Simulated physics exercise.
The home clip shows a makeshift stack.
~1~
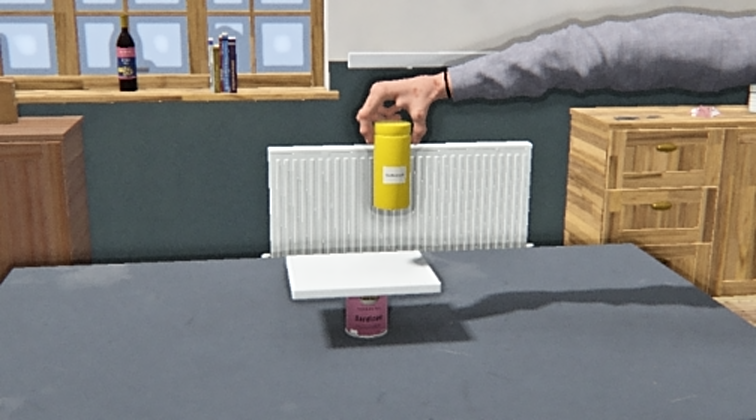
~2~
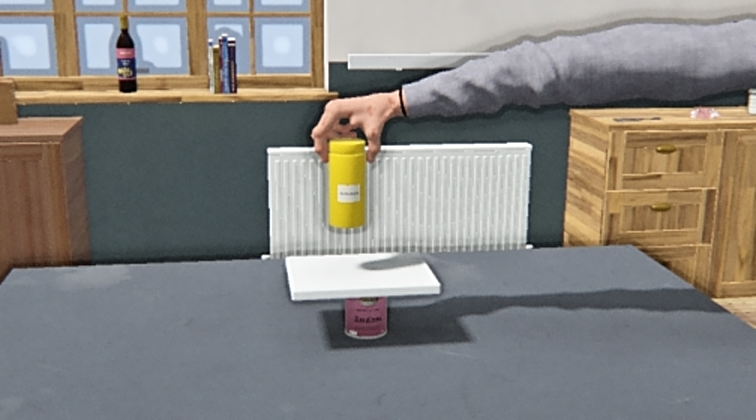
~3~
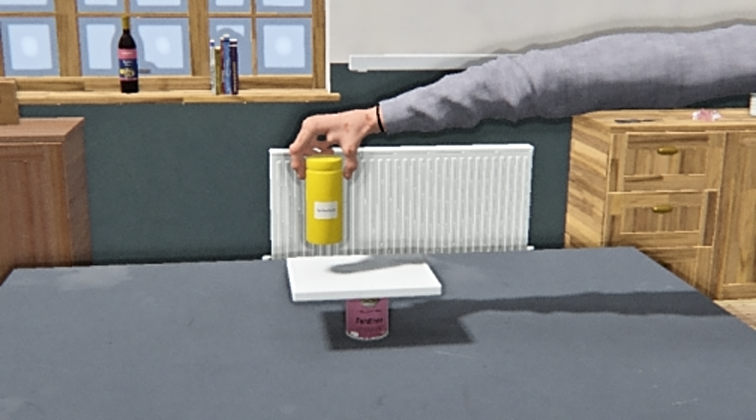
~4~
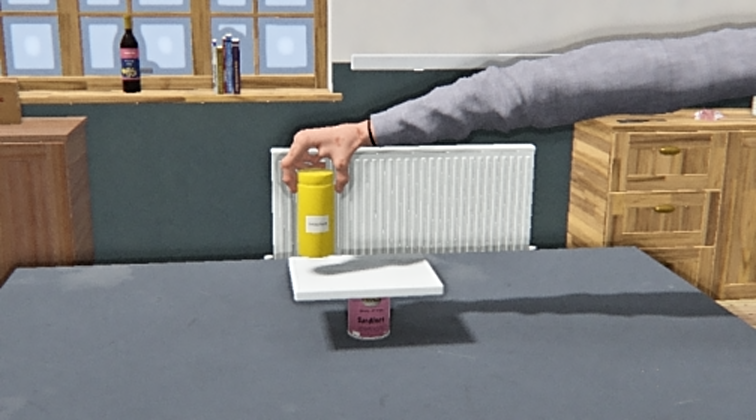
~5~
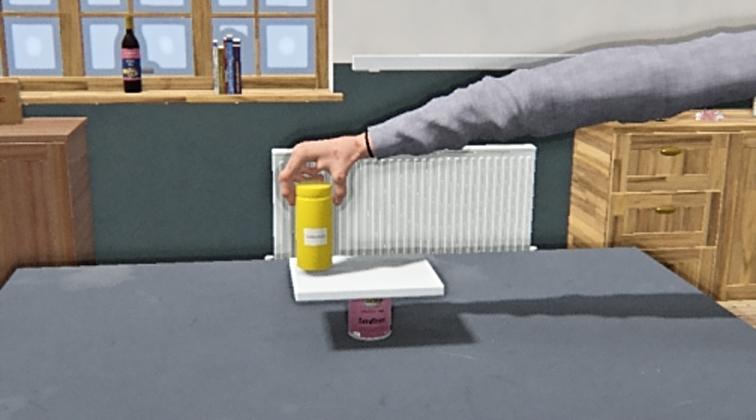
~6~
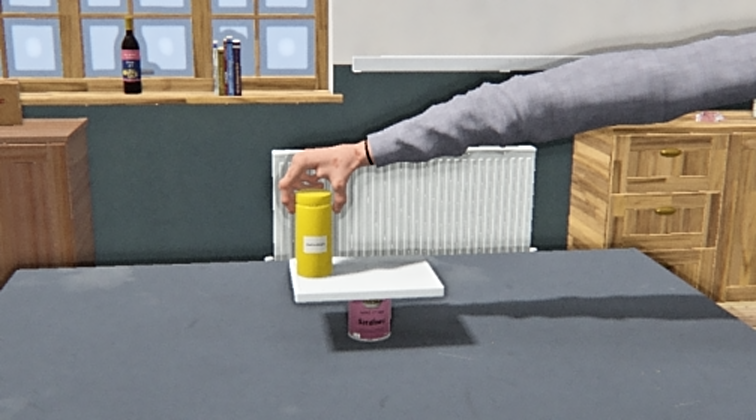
A hand in a grey sleeve reaches in from the right, holding a yellow jar above a dark table, seen from the front in a room with a white radiator, window and wooden cabinets. A white board rests on a pink tin at the table's centre. The hand moves the jar left and lowers it onto the board's left side, fingers still around its top, while the view stays nearly still.
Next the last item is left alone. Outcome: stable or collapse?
Tumbles.
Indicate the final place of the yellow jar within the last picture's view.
Roughly at pixel (254, 320).
Then, 0.30 s later than the last frame, yellow jar now fallen; white lid tilted by 39°.
Then, 0.40 s later than the last frame, white lid tilted by 68°.
Then, 0.80 s later than the last frame, white lid tilted by 52°.
When it is over, fallen, yellow jar; lying over in the stack, white lid; pink tin as before. End places, in pixels of the last picture, yellow jar near (254, 320). The stack comes apart.
